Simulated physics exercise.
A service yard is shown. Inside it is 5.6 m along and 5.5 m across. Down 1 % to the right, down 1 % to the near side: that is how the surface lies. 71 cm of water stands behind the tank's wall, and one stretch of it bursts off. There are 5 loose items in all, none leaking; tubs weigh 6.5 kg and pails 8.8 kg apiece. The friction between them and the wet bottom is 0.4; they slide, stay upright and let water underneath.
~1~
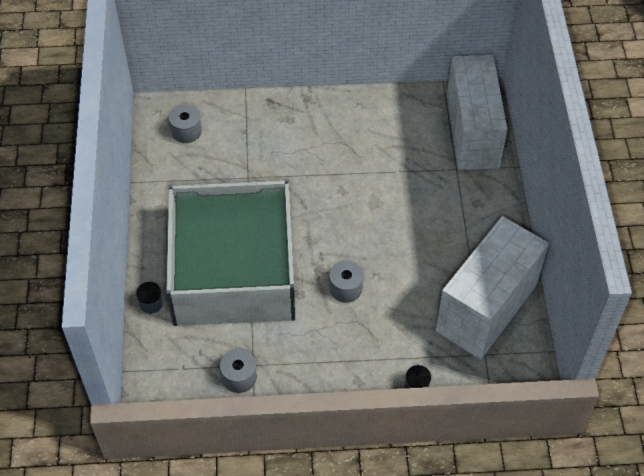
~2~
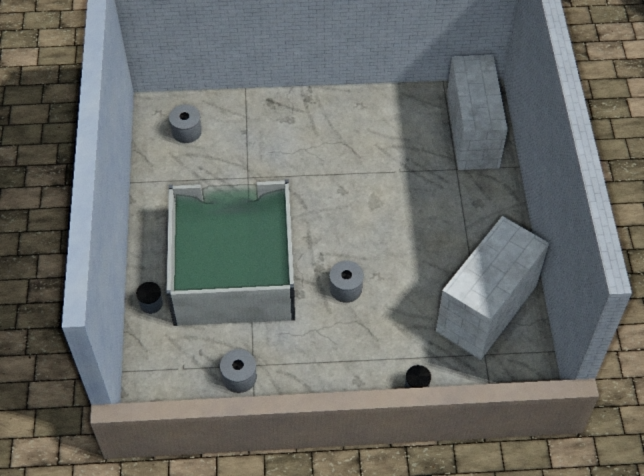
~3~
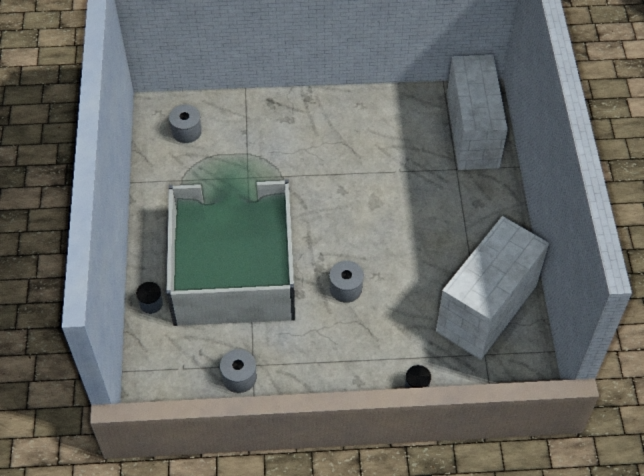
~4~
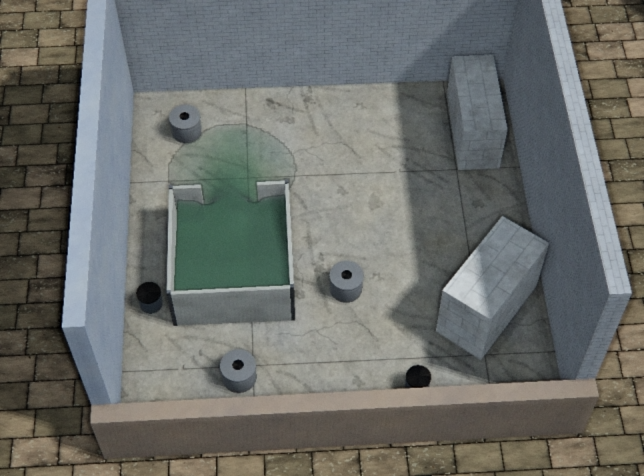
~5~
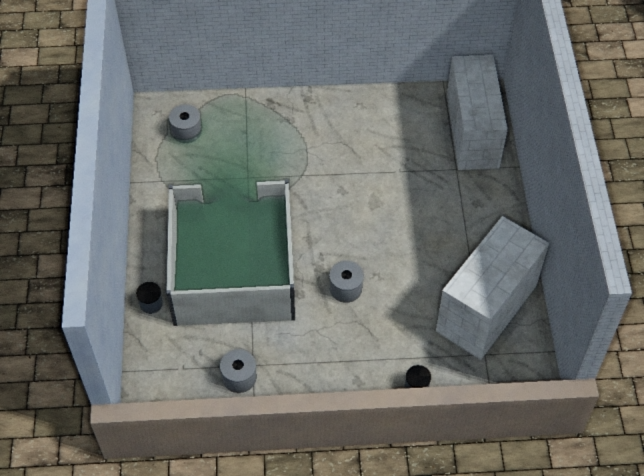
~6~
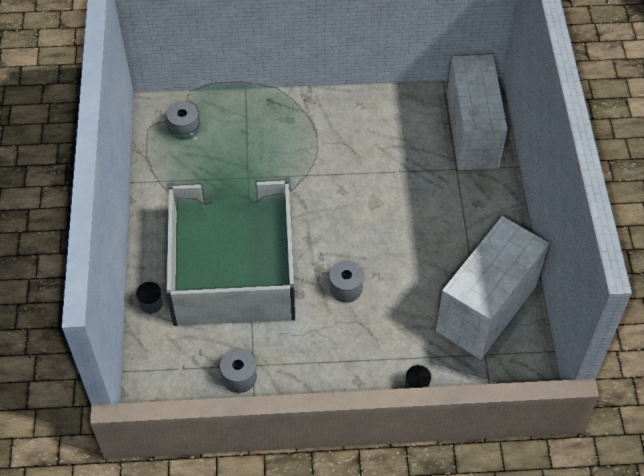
In a walled yard, green water spreads from a box's opened side and nudges a tub.
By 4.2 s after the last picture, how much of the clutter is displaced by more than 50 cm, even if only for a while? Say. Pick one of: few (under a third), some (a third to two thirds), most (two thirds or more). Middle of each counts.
Some.
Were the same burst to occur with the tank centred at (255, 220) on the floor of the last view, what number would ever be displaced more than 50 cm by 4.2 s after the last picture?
Then the count would be 2.
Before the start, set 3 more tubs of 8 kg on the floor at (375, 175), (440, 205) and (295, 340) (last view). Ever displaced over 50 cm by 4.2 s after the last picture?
Respectively: Doesn't reach it; tops it; doesn't reach it.
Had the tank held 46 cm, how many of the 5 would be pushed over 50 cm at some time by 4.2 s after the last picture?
Then it comes to 1.
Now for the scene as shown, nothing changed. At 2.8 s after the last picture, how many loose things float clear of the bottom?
Tally: 1 of them.
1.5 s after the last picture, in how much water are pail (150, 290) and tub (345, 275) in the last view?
Depths: Near 0 cm, then near 0 cm.
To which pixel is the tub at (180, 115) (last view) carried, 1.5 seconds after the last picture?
(154, 100), roughly.
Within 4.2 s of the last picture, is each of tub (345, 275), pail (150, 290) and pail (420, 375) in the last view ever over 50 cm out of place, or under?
The first is inside the limit, the second beyond the limit, and the third inside the limit.
Then, 0.4 s after the last picture 1 of 5 are over 50 cm from their spots; 1 afloat.
Then, 1.5 s after the last picture 0 of 5 are over 50 cm from their spots; 1 afloat.
Then, 2.8 s after the last picture 1 of 5 are over 50 cm from their spots; 1 afloat.
Then, 4.2 s after the last picture 2 of 5 are over 50 cm from their spots, and 2 have been at some point; 1 afloat.
